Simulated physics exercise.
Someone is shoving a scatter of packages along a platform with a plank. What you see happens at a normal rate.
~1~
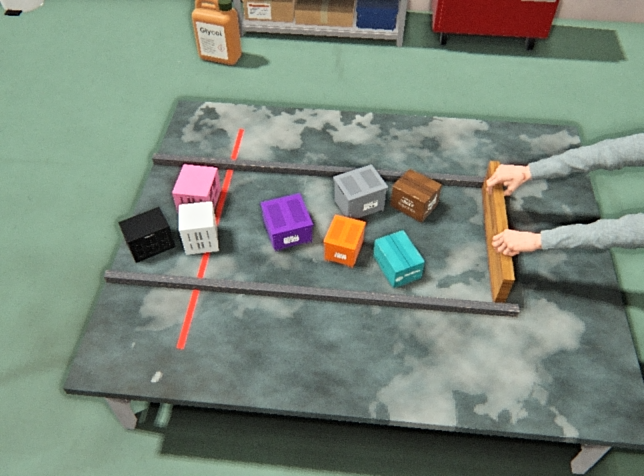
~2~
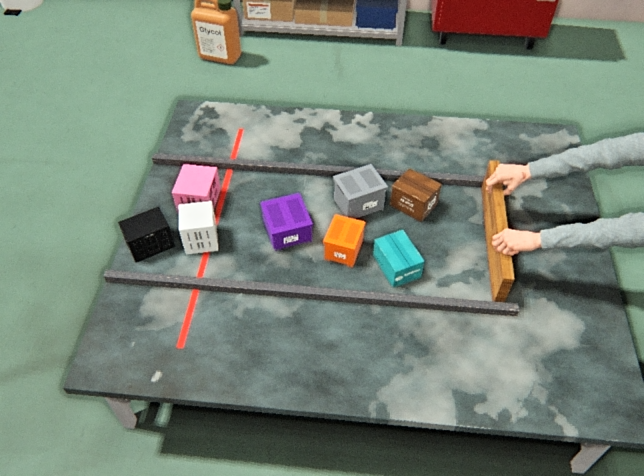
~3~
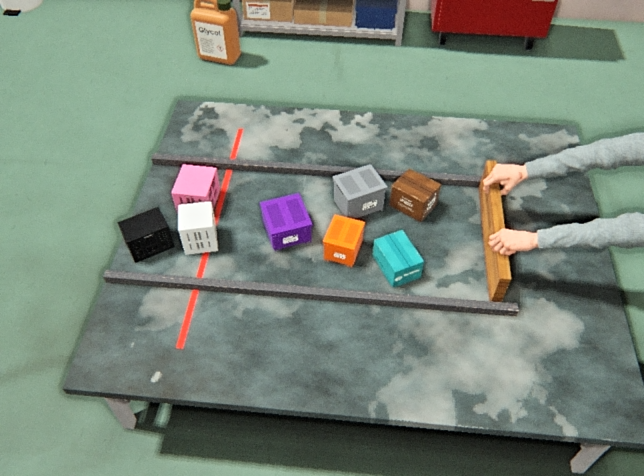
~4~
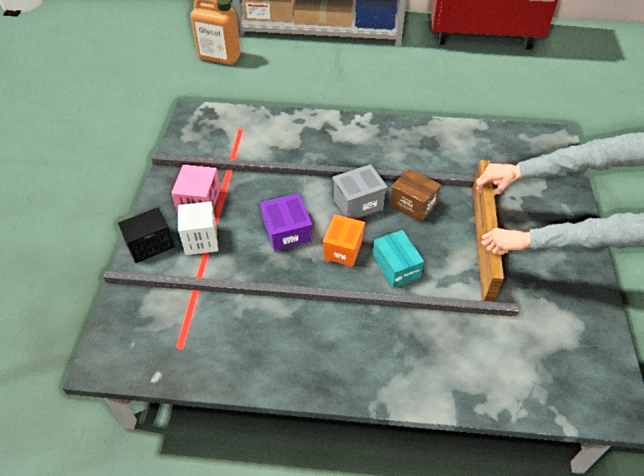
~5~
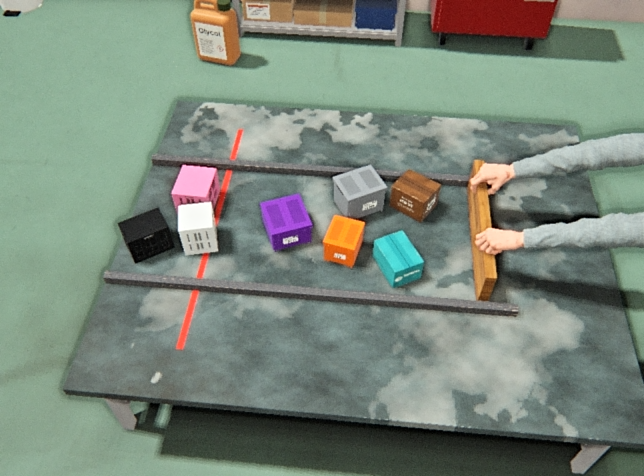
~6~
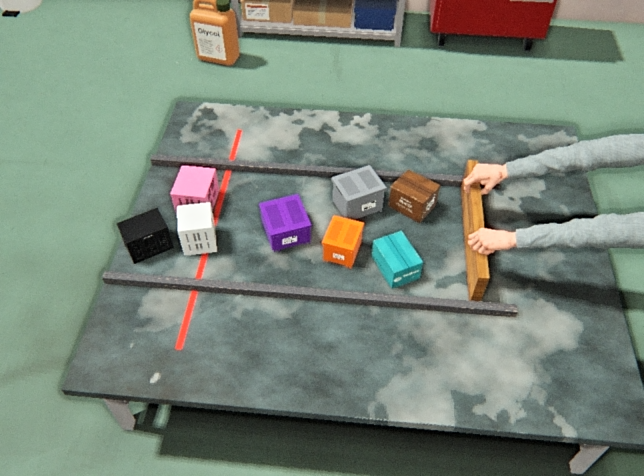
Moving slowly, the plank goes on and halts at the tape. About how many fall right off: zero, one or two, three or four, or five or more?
You'd find the ones that came down come in at a one or two here.
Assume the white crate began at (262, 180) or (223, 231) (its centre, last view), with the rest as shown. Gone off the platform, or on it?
In that order: Keeps its place, then ends up off.
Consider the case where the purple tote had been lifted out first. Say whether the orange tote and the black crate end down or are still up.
In that case the orange tote remains in place while the black crate falls away.
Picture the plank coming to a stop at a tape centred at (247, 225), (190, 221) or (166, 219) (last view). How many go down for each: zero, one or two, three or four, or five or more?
Going through the places as listed, I'd say just one or two, then three to four, then five or more.
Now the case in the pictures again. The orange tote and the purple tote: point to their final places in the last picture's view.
Listed in order, first is (159, 237) and the other is (126, 221).
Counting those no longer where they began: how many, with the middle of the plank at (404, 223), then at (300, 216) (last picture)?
Answer - first 3, then 8.
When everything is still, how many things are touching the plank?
Contact count: 2.
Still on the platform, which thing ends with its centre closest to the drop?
That's the purple tote.
Soon after, none off yet; black crate at rest near (146, 236); pink crate at rest near (196, 192); white crate at rest near (197, 229).
After that, one off so far; black crate on its way down near (94, 260); pink crate displaced about its own width near (172, 183); white crate displaced well along near (132, 231).
In the end, the number that fall off is one or two; gone, white crate and black crate.
